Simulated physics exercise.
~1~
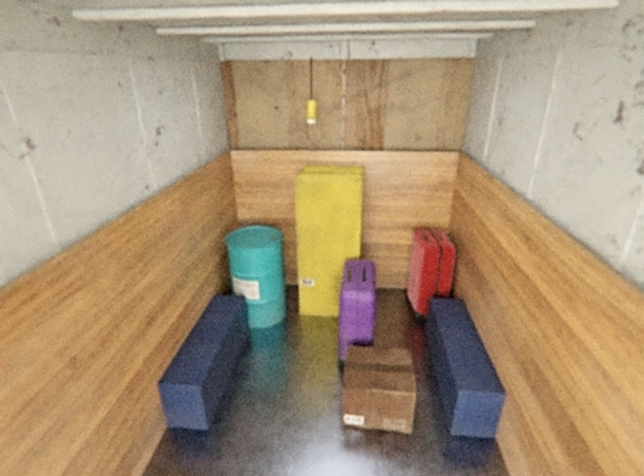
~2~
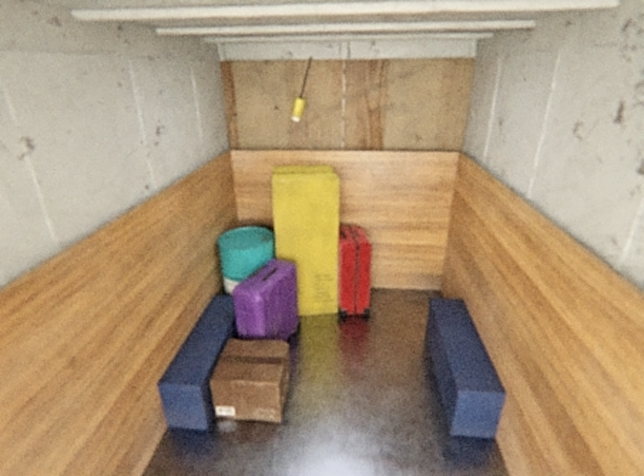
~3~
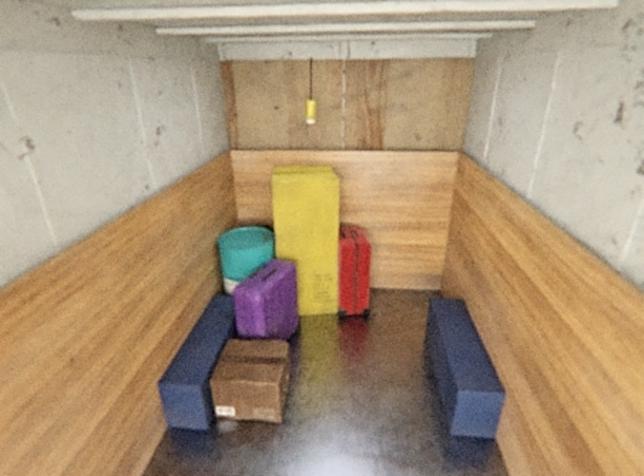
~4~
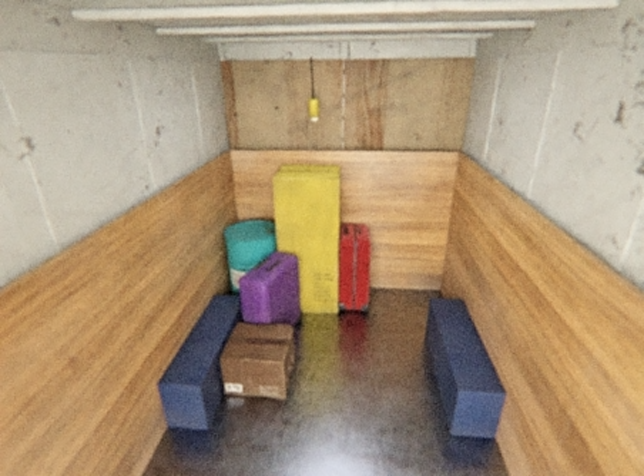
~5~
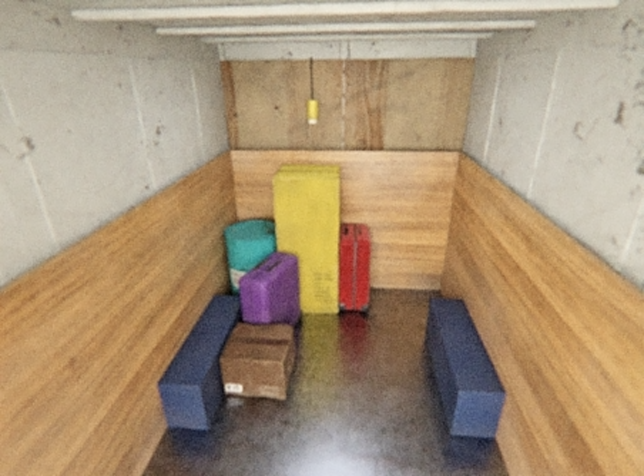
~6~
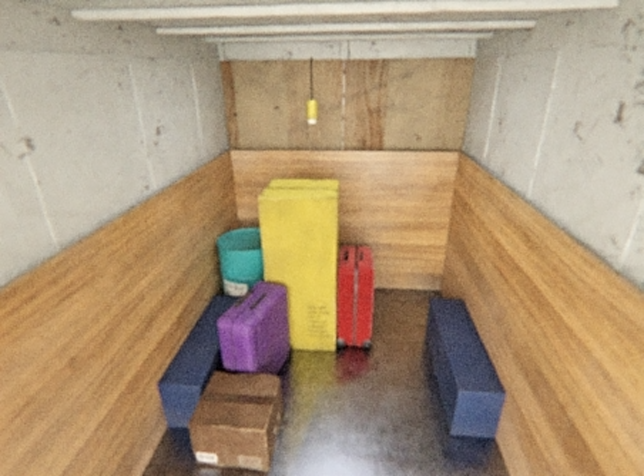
At first, a turquoise drum, a tall yellow box, a purple case, a red case and a brown box stand apart in a van's load bay, between two blue wheel boxes. The hanging lamp swings left as the two cases and both boxes slide left, the red case ending up beside the yellow box. The load rests while the lamp hangs straight again. Next, the purple case and brown box shift slightly towards the cab and pause there. Finally, the cases and boxes slide back towards the viewer, all still upright, while the drum stays close to its starting place.
